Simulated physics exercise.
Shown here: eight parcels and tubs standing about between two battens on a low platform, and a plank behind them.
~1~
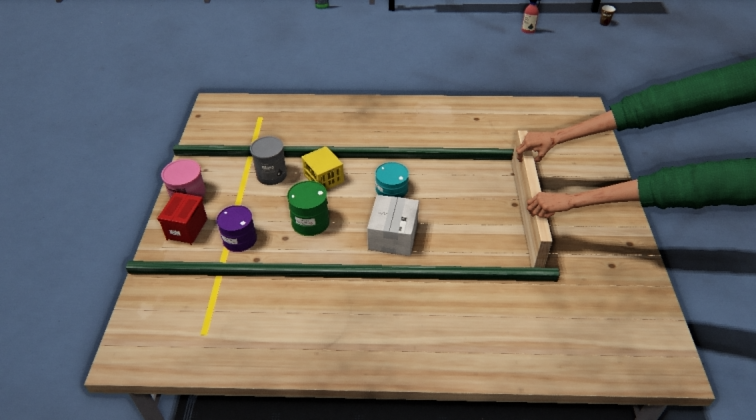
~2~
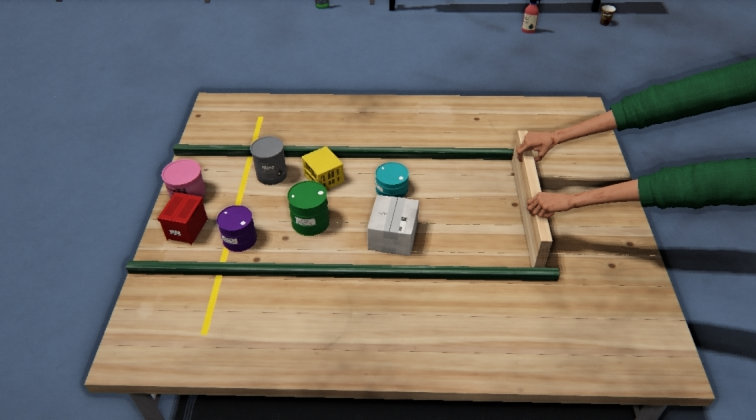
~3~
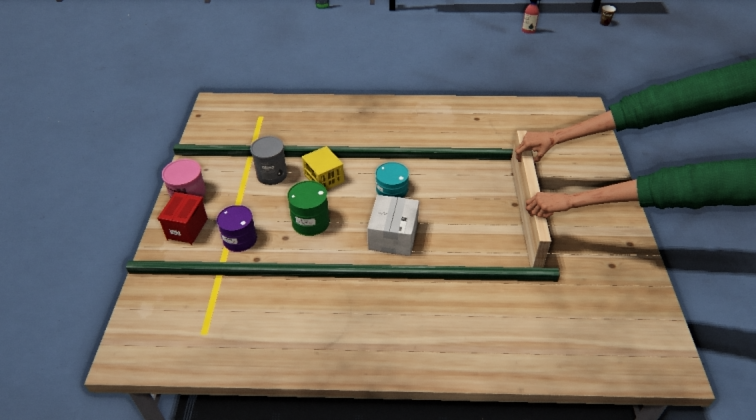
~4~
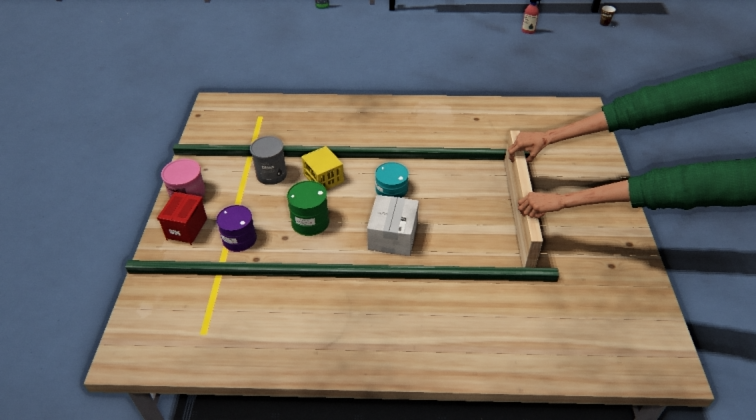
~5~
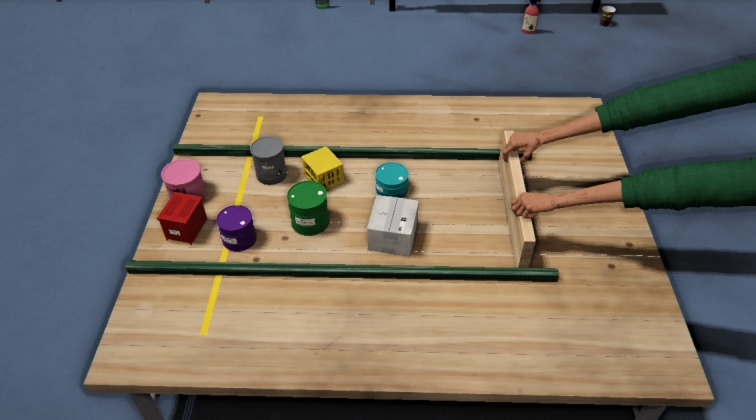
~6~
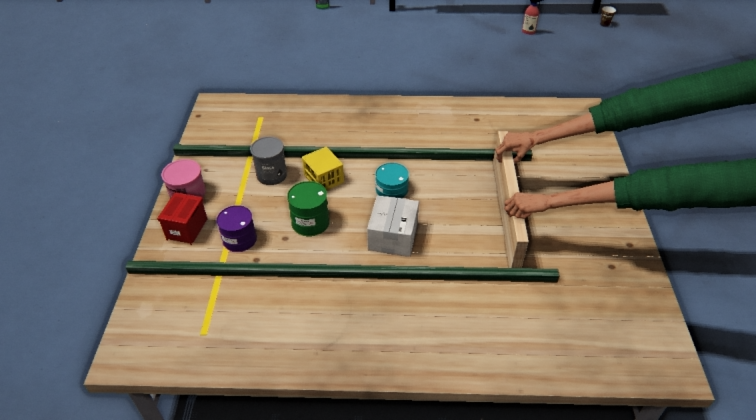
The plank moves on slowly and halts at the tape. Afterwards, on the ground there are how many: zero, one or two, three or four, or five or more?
I expect only a pair or one to end up below.
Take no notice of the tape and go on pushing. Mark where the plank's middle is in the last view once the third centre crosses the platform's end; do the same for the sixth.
Around (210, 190); afterwards around (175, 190).
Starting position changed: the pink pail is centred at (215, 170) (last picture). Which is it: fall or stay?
Note: Pink pail is safe.
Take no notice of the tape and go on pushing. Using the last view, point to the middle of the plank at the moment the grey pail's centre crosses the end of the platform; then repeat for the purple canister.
The grey pail puts it at (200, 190), the purple canister at (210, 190).
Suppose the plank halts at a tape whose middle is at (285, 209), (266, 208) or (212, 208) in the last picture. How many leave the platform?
Try 1: 0; try 2: 0; try 3: 2.
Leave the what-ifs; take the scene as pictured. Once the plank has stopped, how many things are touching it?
Contact count: 3.
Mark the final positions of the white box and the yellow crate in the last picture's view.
The white box stops around (206, 224); the yellow crate around (233, 158).
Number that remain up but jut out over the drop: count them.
Overhang count: 0.
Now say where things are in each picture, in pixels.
The first frame shows pink pail (185, 183); red tote (184, 219); purple canister (237, 229); plank (530, 197); tape (237, 208).
The second frame shows red tote (184, 219); yellow crate (323, 169).
The third frame shows purple canister (237, 229); white box (394, 225).
The fourth frame shows pink pail (184, 182); green canister (309, 208).
The fifth frame shows red tote (184, 218); grey pail (269, 161).
The sixth frame shows pink pail (185, 183); red tote (184, 219); purple canister (237, 229); plank (509, 197); tape (237, 208).
Soon after, none off yet; pink pail at rest near (185, 183); red tote at rest near (184, 219); purple canister at rest near (237, 229).
Then, none off yet; pink pail at rest near (185, 183); red tote at rest near (184, 219); purple canister moving near (234, 230).
By the end, the number that fall off is one or two; fallen, red tote.
